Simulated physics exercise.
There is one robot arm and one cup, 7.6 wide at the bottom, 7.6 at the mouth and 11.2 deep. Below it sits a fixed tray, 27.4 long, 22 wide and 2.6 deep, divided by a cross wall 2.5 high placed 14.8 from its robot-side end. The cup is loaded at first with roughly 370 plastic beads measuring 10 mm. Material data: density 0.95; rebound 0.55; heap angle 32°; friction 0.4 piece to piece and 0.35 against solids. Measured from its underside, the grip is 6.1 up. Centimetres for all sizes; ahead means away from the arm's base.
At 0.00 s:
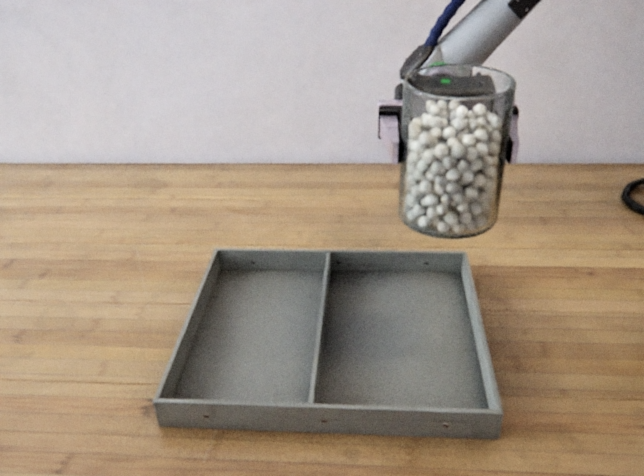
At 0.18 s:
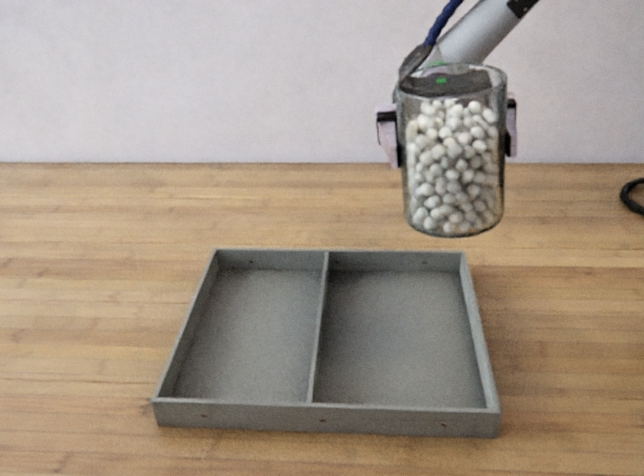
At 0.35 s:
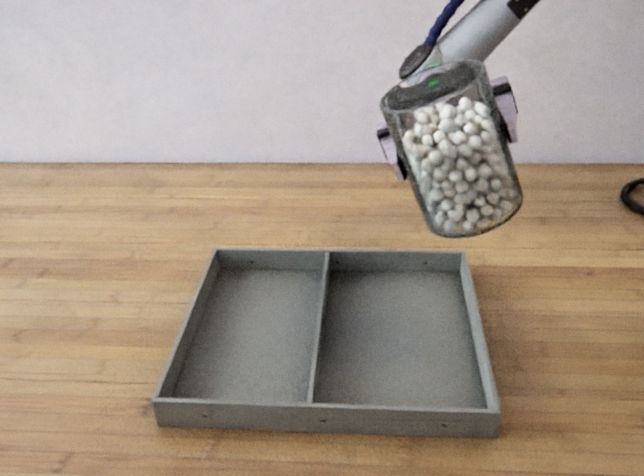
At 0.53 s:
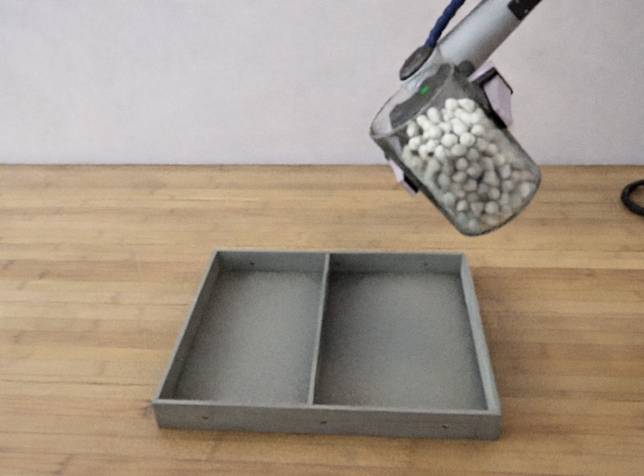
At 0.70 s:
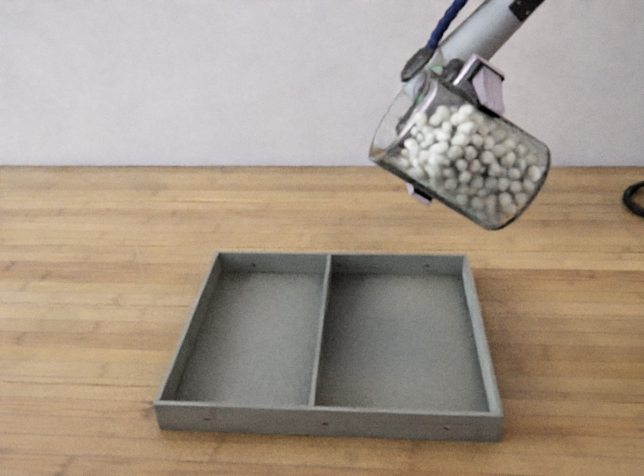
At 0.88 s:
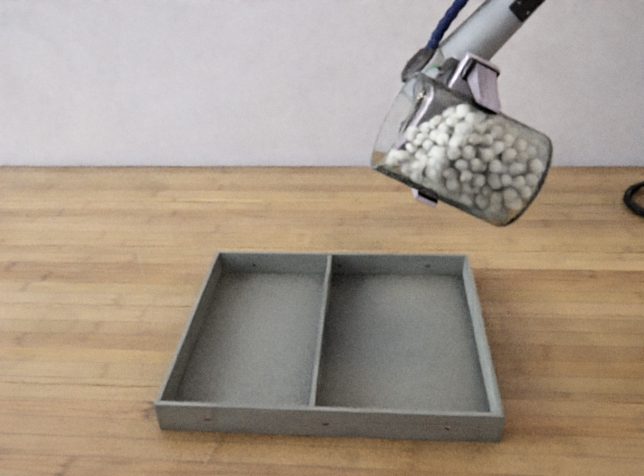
On a wooden tabletop against a pale wall, a robot arm holds a clear cup of whitish beads above and behind a gray divided tray, then steadily tilts it to the left, the beads shifting toward its rim.
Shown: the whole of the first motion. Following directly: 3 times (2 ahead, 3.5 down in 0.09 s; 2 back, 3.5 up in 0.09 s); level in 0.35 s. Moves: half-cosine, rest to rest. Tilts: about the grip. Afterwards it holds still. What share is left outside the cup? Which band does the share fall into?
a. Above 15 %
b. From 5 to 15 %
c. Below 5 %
Option b: From 5 to 15 %.
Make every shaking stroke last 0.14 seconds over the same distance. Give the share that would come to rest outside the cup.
Roughly 0 percent then.
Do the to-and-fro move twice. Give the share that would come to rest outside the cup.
Near 5 per cent.
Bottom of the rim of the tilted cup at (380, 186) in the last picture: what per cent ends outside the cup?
About 35 %.
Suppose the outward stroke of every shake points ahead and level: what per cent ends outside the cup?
Some 30 per cent.
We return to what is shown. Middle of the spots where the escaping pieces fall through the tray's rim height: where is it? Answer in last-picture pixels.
Roughly at (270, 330).
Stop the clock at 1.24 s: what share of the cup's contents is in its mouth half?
Some 35 per cent.
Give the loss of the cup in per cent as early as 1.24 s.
About 5 per cent.
After 1.24 s, tilted 63° forward, highest piece 23 above the table; 356 in the cup, 2 in the far-side part, 9 in flight or on a rim.
After 1.59 s, tilted 32° forward, highest piece 23 above the table; 334 in the cup, 14 in the far-side part, 3 on the table or floor, 16 in flight or on a rim.
After 1.97 s, level, highest piece 25 above the table; 334 in the cup, 18 in the far-side part, 12 on the table or floor, 3 in the robot-side part.
After 3.02 s, level, highest piece 25 above the table; 334 in the cup, 18 in the far-side part, 12 on the table or floor, 3 in the robot-side part.
At rest, 334 in the cup, 18 in the far-side part, 12 on the table or floor, 3 in the robot-side part. That is 9 % outside the cup.
